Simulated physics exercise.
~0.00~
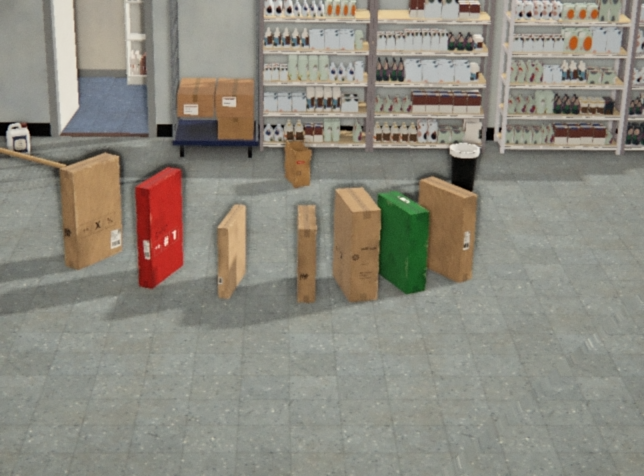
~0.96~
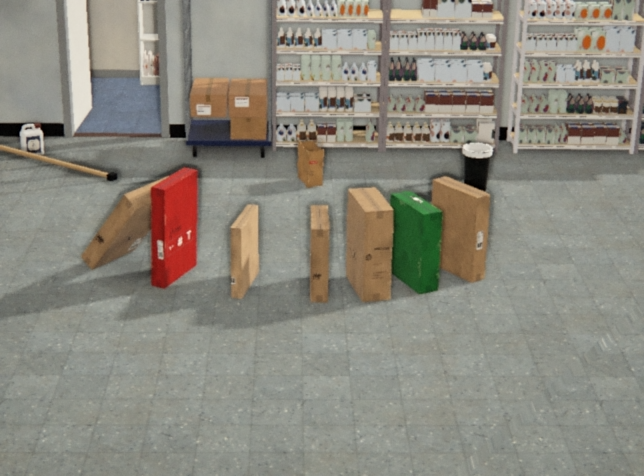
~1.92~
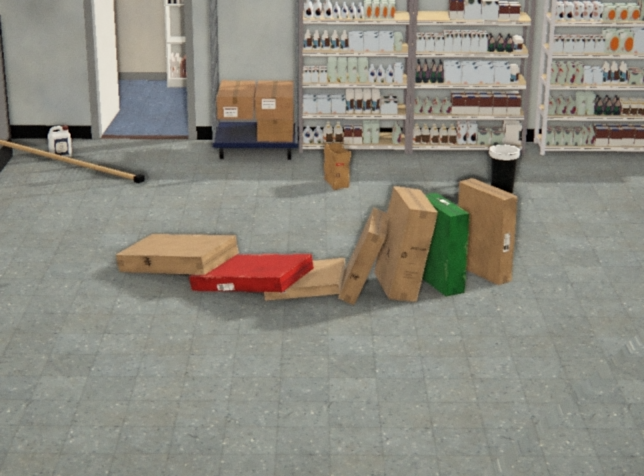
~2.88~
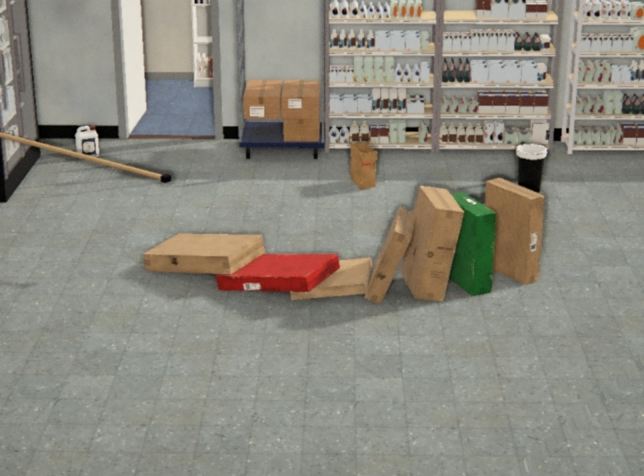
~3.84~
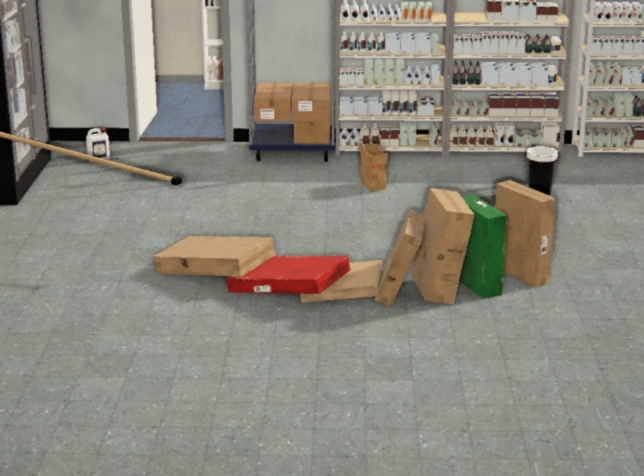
On a grey shop floor, in front of shelves packed with bottles, seven upright cartons of different sizes stand in a curving row, one red, one green and the rest brown. A long pole reaches in from the left behind the first brown carton, which tips to the right against the red one. The red carton goes over in turn, knocking down the slim brown one beyond it, as the view drifts slightly left. The next narrow carton tilts and comes to rest against its taller brown neighbour. There the chain stops, with the first three cartons down, the fourth leaning, and the last three, including the green one, still standing.
